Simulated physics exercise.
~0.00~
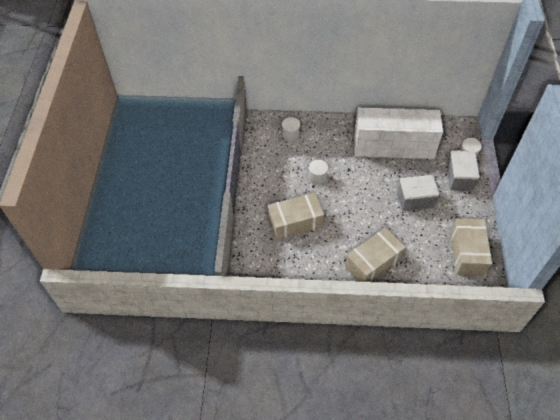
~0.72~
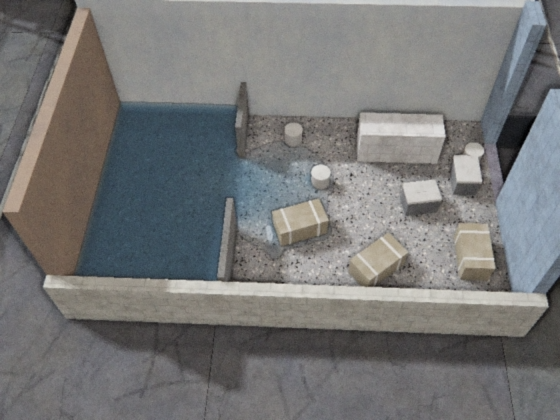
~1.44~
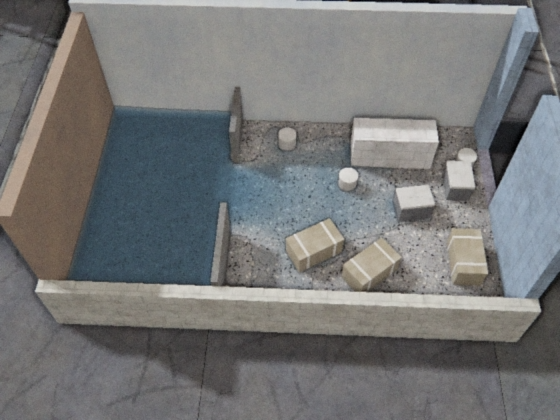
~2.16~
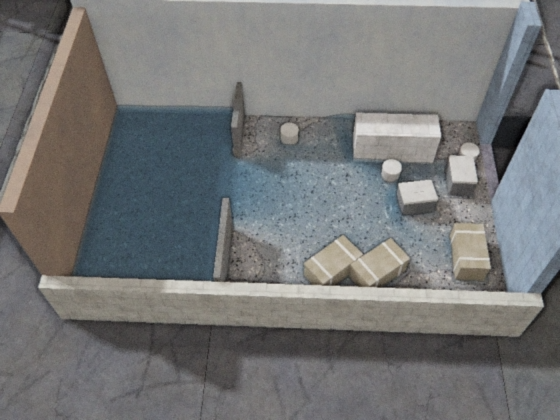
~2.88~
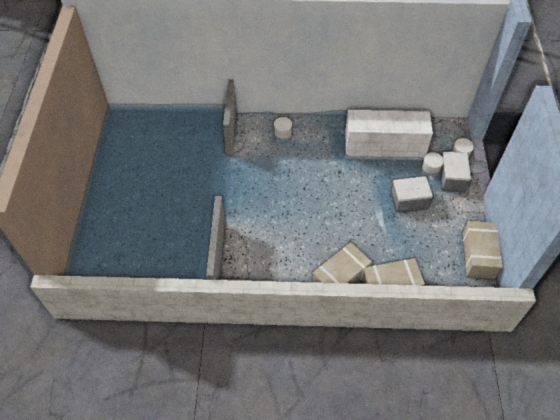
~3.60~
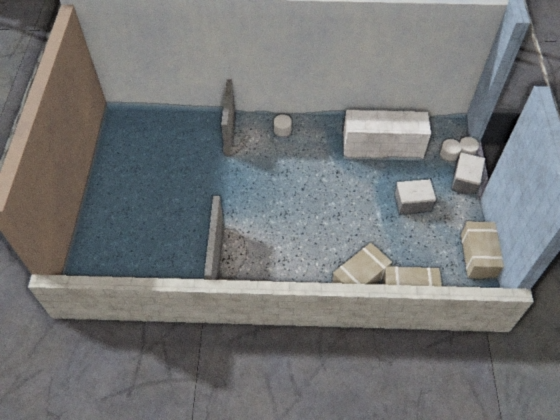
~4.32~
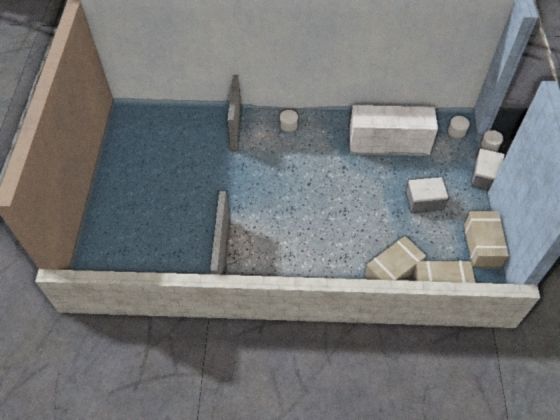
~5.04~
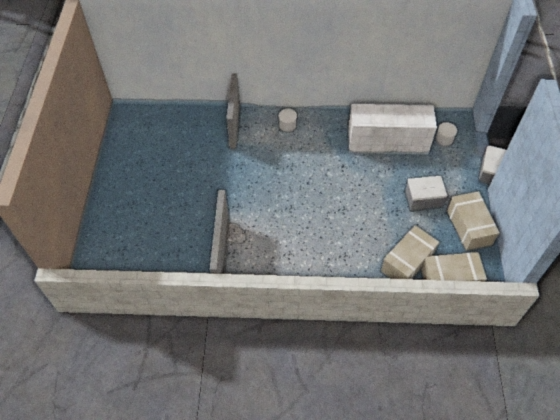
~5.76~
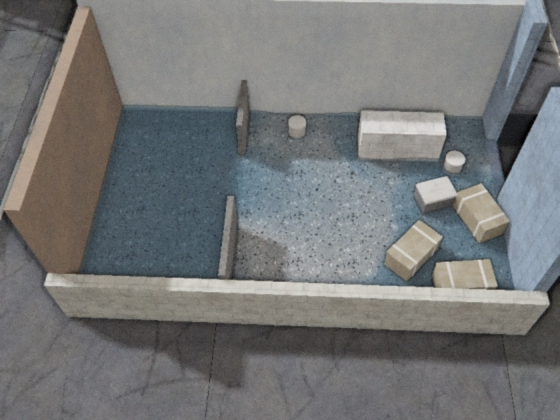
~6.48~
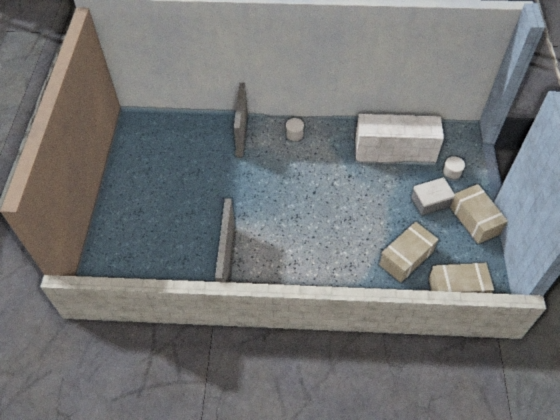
Blue water in the left side of a walled space spilled through a gap in the dividing wall and spread across the speckled floor, pushing boxes and a small drum rightward; one pale block slipped out of sight, and the rest settled near the right side.
